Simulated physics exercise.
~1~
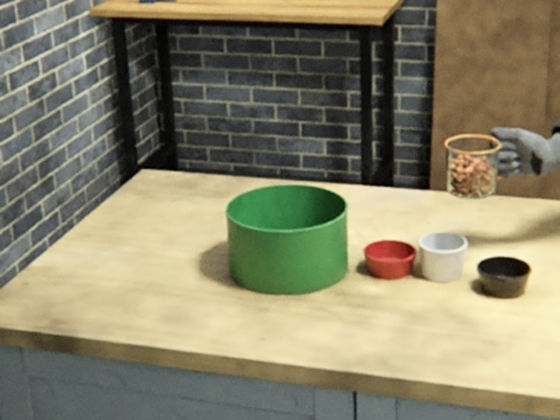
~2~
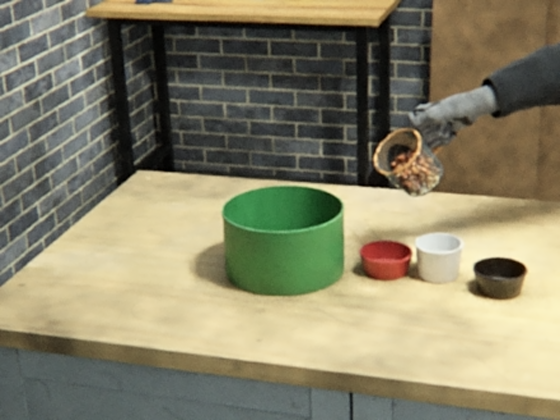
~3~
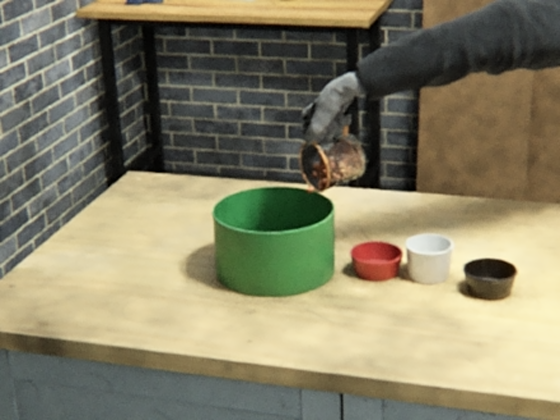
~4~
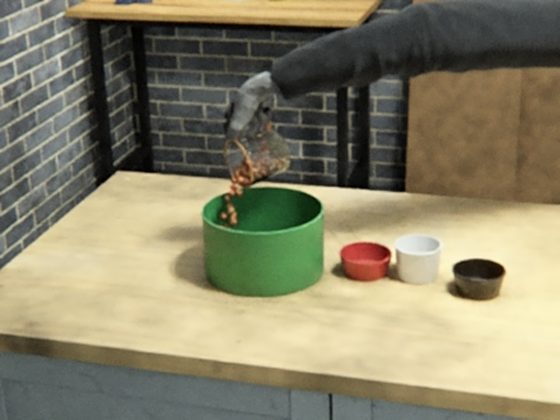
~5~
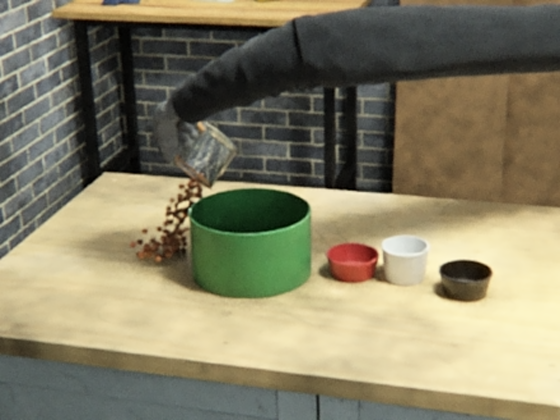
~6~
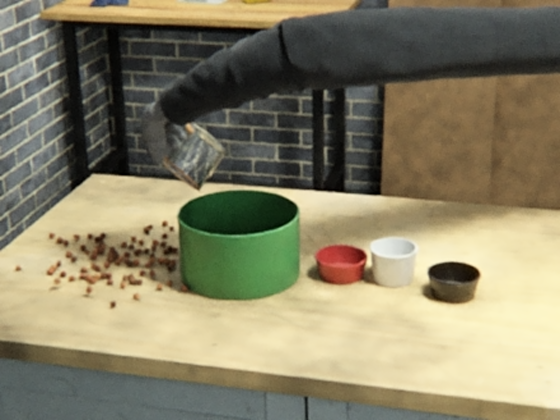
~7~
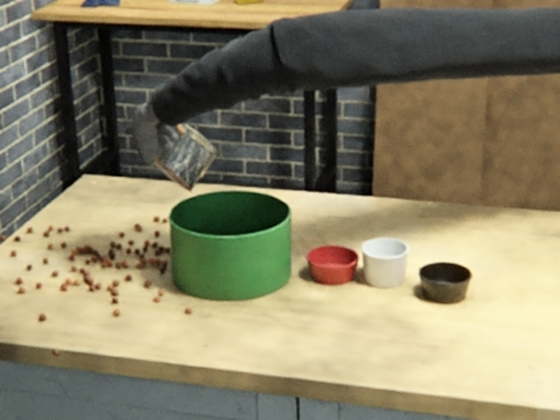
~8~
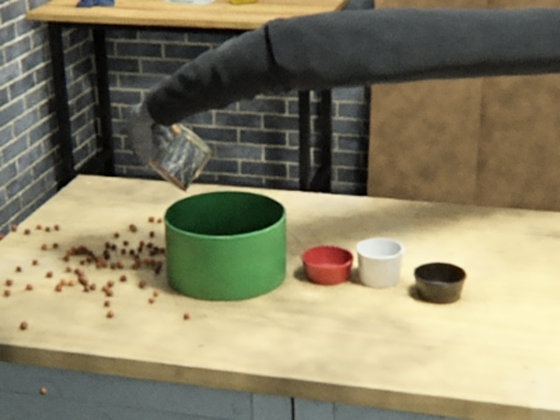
A gloved hand carries a clear cup of hazelnuts leftward over red, white and black dishes, tipping it above a green pot. Some nuts fall into the pot, but most spill past its left side and scatter across the wooden table, leaving the upturned cup empty.
